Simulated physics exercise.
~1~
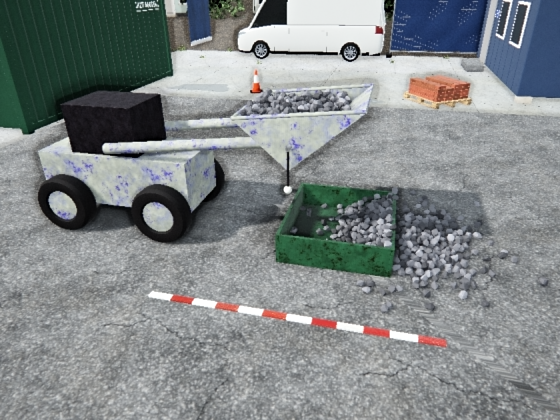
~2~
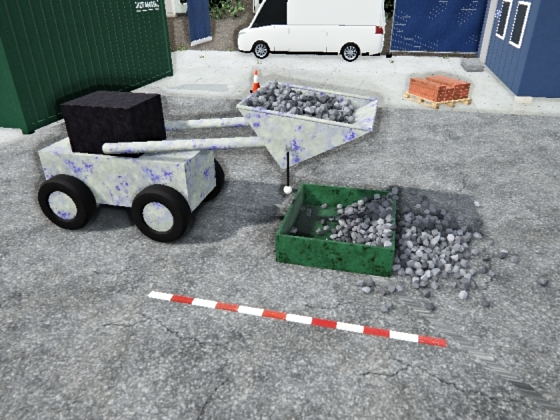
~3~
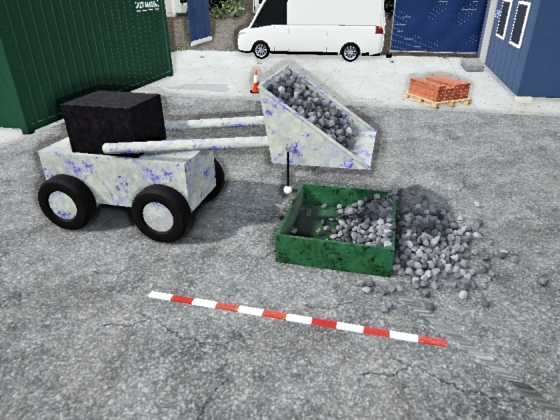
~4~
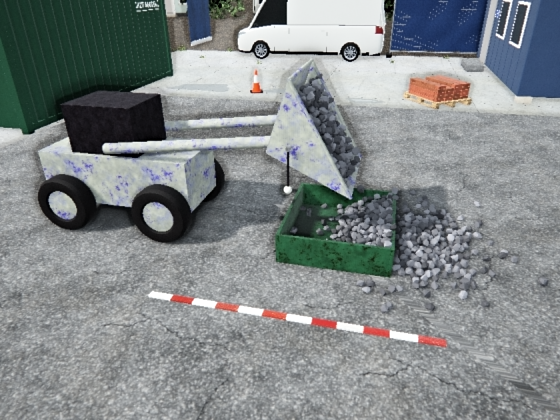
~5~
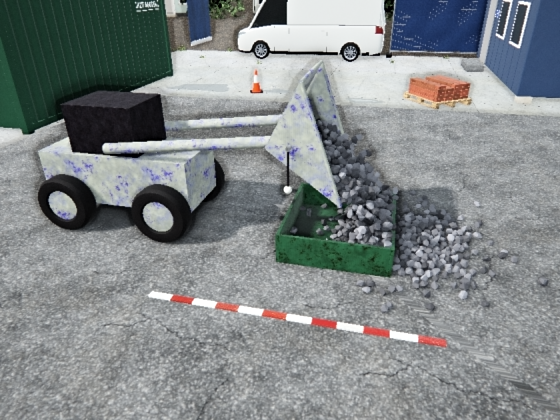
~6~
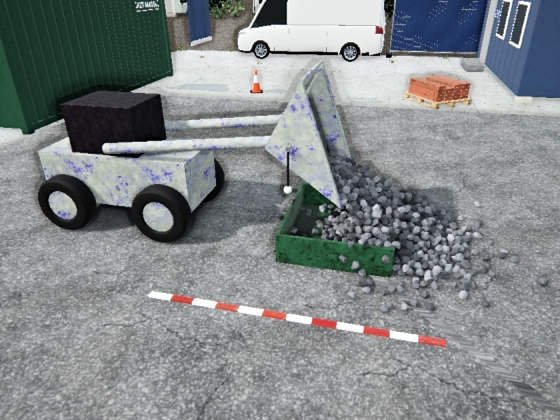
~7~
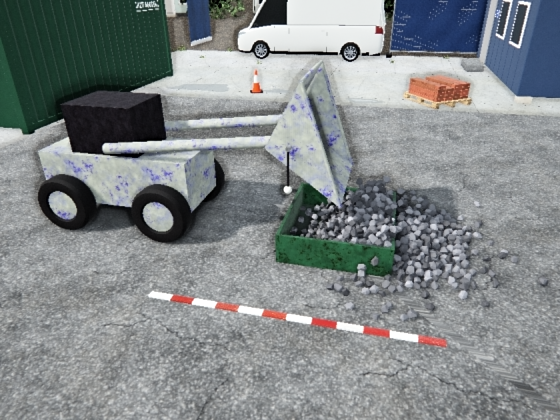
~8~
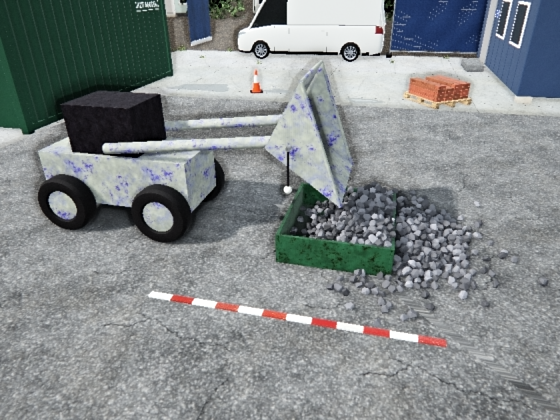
A paved yard is seen from above, with a green container at left and a white van and blue buildings behind. A four-wheeled, blue-speckled pale loader with a black block on top holds a bucket of grey stones over a low green bin, where earlier stones lie partly inside and partly spilled to the right. A red and white striped pole lies in front. The bucket tips forward to the right, and its stones slide out in a stream. Most land in the bin, while others tumble beyond it. The bucket stays tipped and empty above a much fuller bin and a wider scatter.
